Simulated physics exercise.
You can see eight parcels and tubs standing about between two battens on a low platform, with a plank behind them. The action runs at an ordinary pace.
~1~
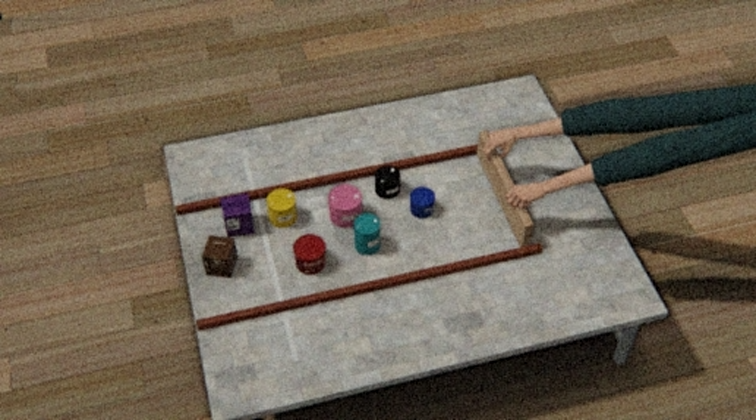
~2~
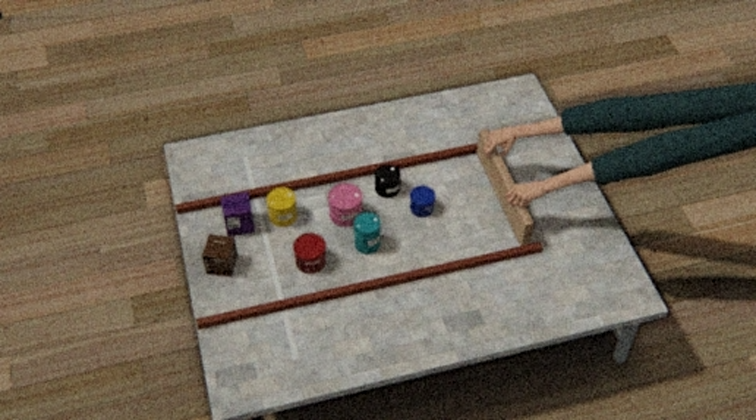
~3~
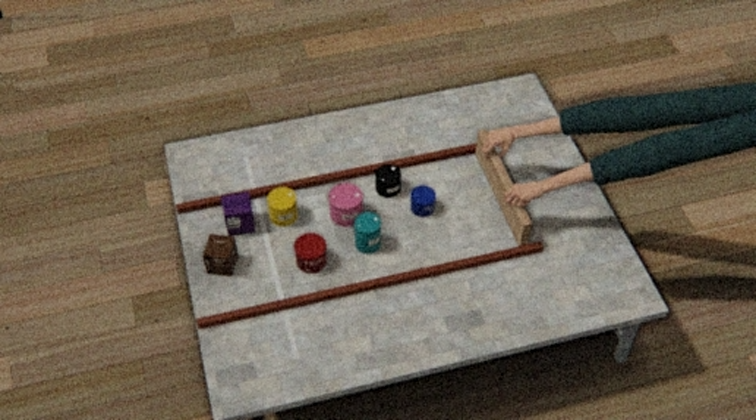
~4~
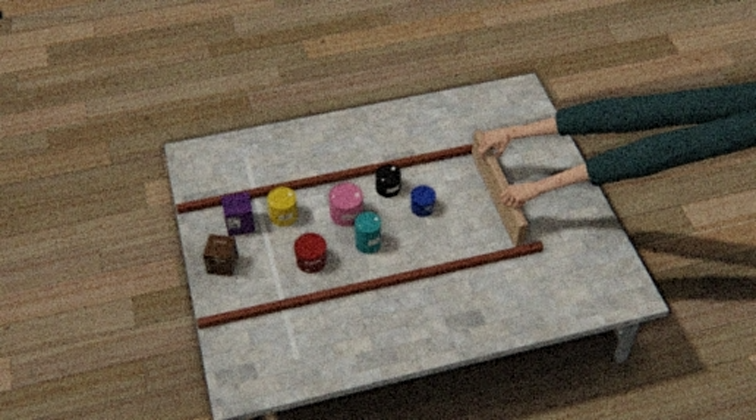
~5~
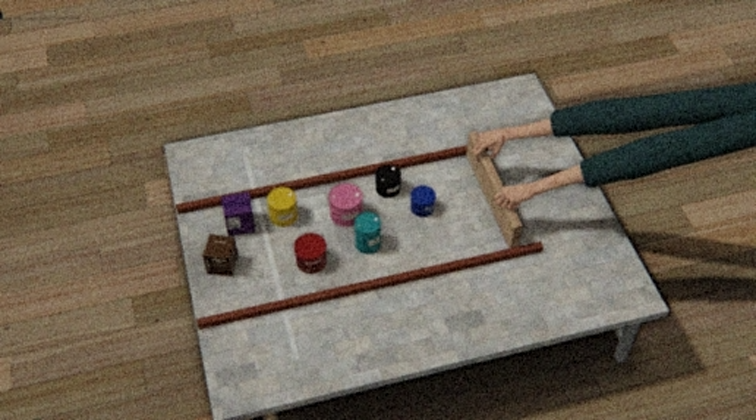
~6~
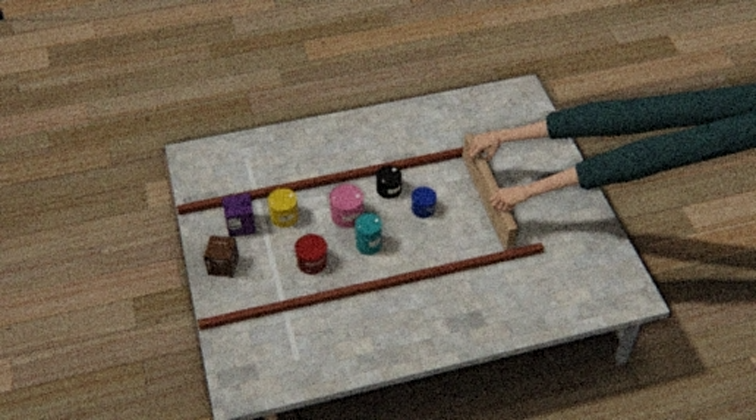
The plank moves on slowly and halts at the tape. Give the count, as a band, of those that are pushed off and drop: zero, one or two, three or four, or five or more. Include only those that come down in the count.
The tally of those that come down is nil.
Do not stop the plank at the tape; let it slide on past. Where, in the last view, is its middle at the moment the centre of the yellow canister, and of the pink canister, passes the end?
With the yellow canister it sits around (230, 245), with the pink canister around (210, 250).
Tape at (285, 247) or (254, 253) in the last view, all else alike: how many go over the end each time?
So it's 0 the first time and 0 the second time.
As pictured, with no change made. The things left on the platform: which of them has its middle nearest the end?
It's the purple box that is foremost.
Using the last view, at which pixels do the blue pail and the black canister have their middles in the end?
You'll find the blue pail at roughly (257, 249) and the black canister at roughly (246, 205).
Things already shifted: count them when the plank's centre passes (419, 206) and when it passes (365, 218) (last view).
I count 1 first and 4 after.
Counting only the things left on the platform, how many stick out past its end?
Expected count: 0.
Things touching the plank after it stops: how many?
At rest, 3 are in contact.
Early on, none off yet; brown box at rest near (222, 257); purple box at rest near (239, 215); yellow canister at rest near (284, 208).
A while later, none off yet; brown box at rest near (222, 257); purple box travelled a little near (230, 215); yellow canister travelled about its own width near (255, 203).
Finally, the number that fall off is zero.
